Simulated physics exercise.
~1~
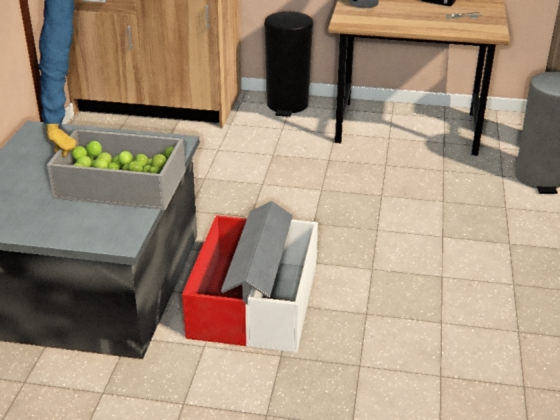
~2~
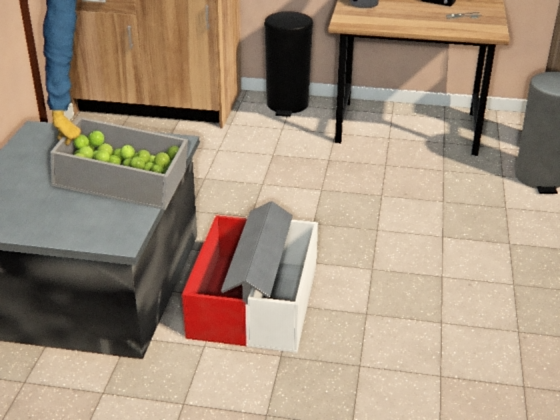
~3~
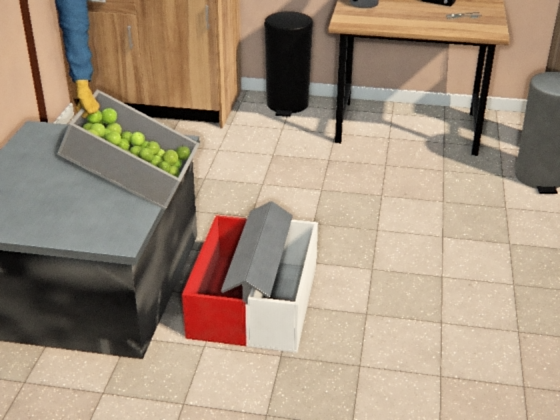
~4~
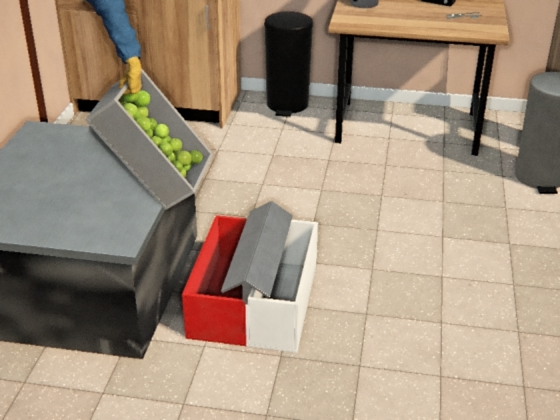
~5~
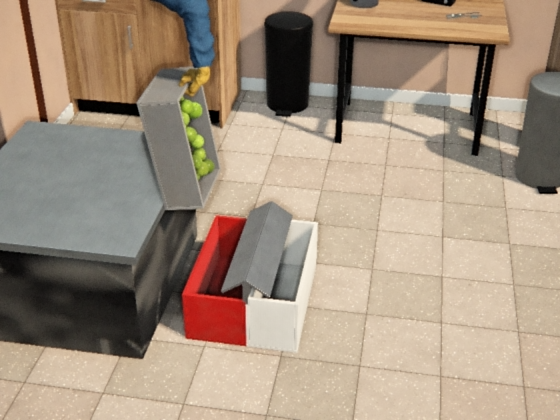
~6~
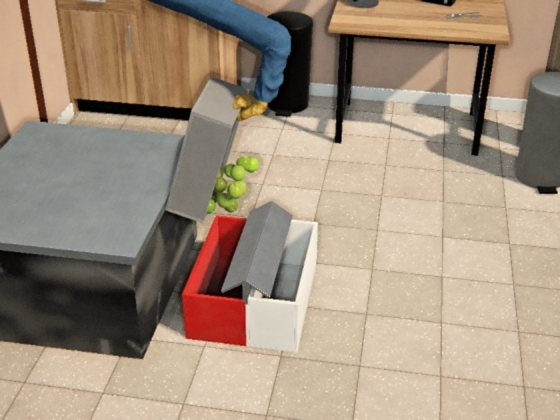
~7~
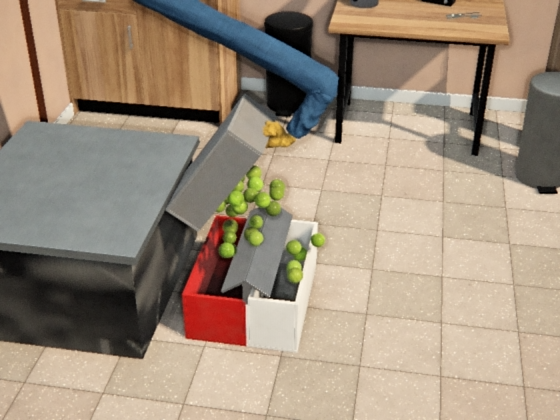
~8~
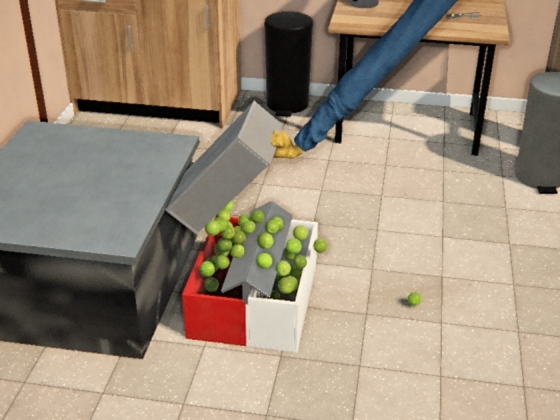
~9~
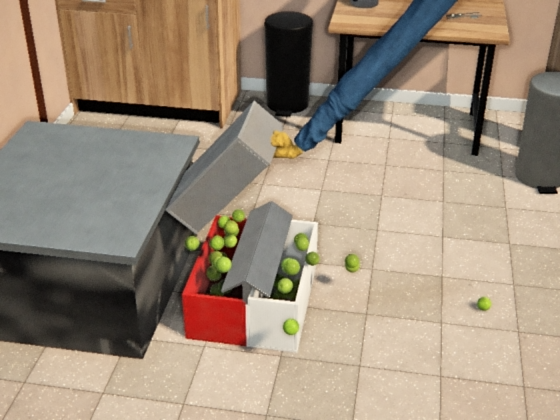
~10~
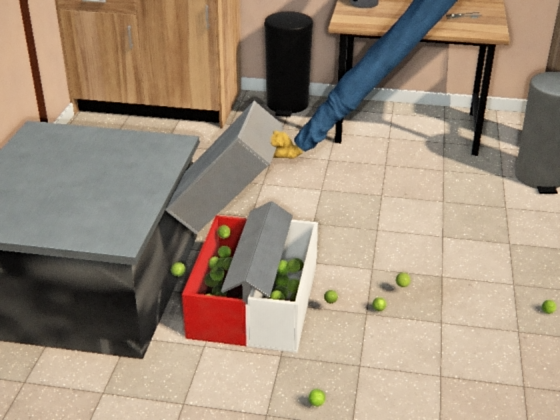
Grey tote tipped by a blue arm, spilling green apples over a ridge into red and white boxes, several rolling across tiles.
